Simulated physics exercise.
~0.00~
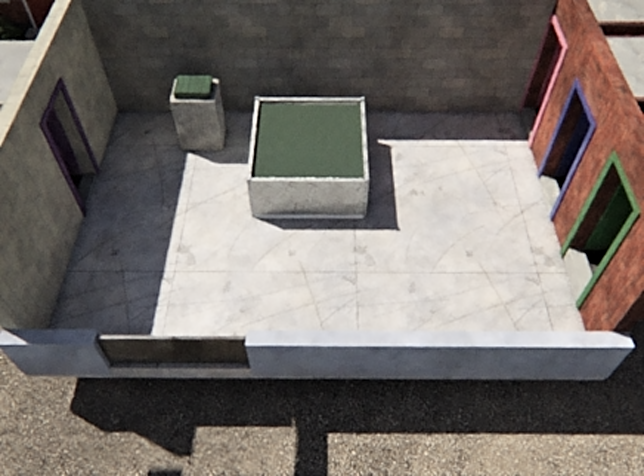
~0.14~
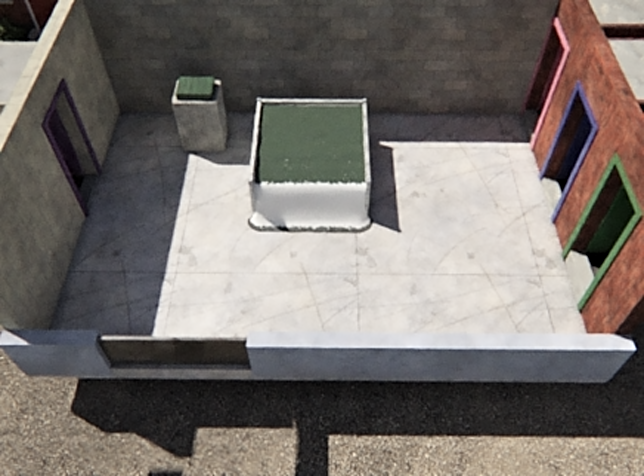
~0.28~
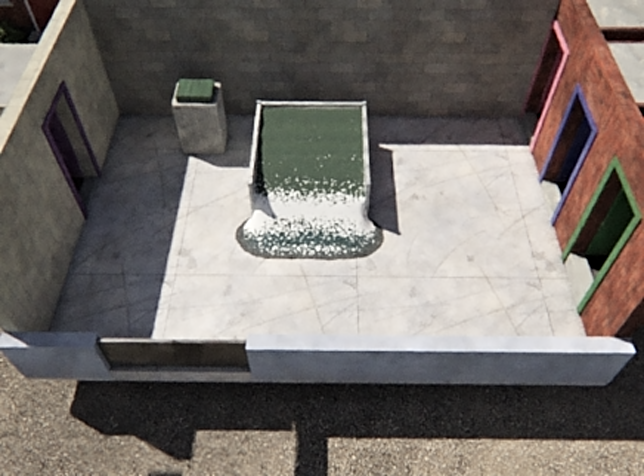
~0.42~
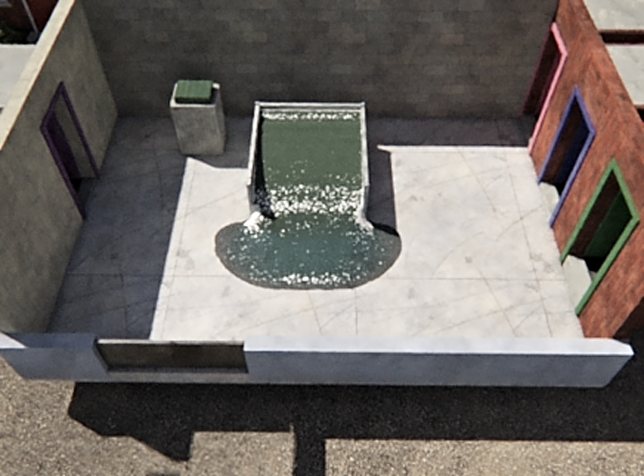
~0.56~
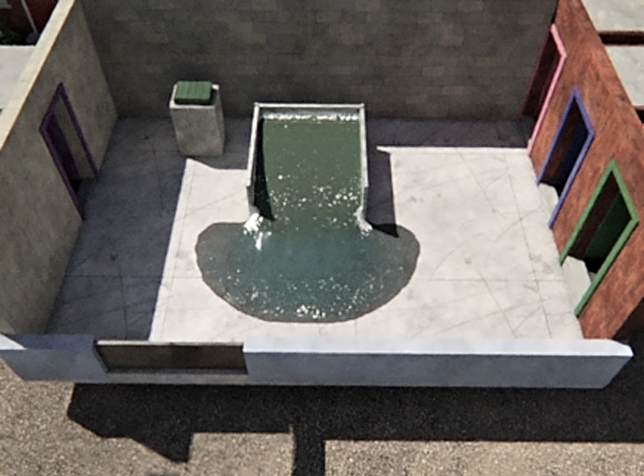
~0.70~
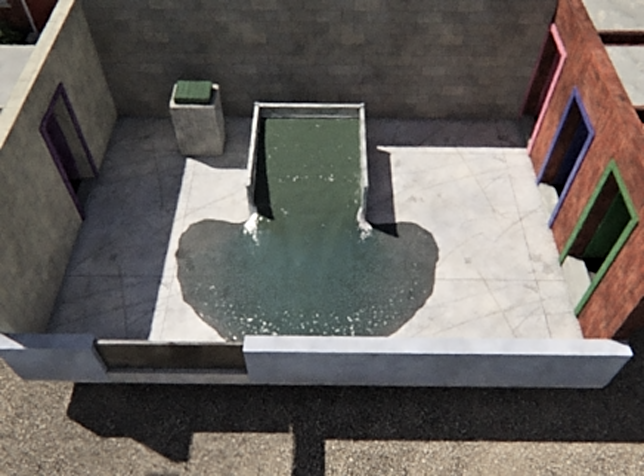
Green water bursts from the front of an open pale tank and spreads over the light floor of a walled yard, seen steadily from high above. A grey block with a green top stands behind to the left, a purple-framed doorway is at left, and pink, blue and green ones line the red right wall. White froth tumbles out first, then a dark rounded pool widens toward the low front wall.
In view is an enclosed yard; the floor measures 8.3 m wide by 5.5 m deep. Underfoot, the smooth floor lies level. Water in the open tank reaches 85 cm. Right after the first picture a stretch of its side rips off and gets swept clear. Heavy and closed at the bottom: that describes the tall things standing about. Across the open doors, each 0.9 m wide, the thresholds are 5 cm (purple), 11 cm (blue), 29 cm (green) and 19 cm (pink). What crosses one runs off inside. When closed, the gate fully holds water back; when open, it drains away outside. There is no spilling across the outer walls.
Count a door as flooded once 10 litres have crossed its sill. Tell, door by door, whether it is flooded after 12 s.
Purple door - yes; blue door - no; green door - no; pink door - no.
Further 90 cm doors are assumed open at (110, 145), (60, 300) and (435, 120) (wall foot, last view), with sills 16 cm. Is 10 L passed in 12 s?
So, in the order given, it's shy of the mark, then beyond the mark, then shy of the mark.
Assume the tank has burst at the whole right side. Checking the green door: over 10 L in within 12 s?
In that case, green door: Less than that.
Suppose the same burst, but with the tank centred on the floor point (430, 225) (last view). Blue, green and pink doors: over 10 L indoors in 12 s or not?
Checking the limit: Blue is within it, green is within it and pink is beyond it.
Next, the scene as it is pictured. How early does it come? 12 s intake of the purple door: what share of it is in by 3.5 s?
About 0%.
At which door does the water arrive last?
Pink.
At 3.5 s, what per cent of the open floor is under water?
Close to 55 in a hundred.
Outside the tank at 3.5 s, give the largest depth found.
I'd put it at close to 32 cm.
After 1.4 s water covers 30 % of the floor and is deepest (49 cm) near (302, 349); purple door not reached, blue door not reached, green door not reached, pink door not reached.
After 2.2 s water covers 35 % of the floor and is deepest (48 cm) near (37, 357); purple door not reached, blue door not reached, green door not reached, pink door not reached.
After 3.5 s water covers 55 % of the floor and is deepest (32 cm) near (37, 357); purple door 6 cm at the sill, 0 L in, blue door 6 cm at the sill, 0 L in, green door 24 cm at the sill, 0 L in, pink door not reached.
After 7.0 s water covers 95 % of the floor and is deepest (19 cm) near (318, 121); purple door 6 cm at the sill, 10 L in, blue door 7 cm at the sill, 0 L in, green door 9 cm at the sill, 0 L in, pink door 14 cm at the sill, 0 L in.
After 12.0 s water covers 100 % of the floor and is deepest (14 cm) near (520, 123); purple door 10 cm at the sill, 34 L in, blue door 9 cm at the sill, 0 L in, green door 4 cm at the sill, 0 L in, pink door 11 cm at the sill, 0 L in.
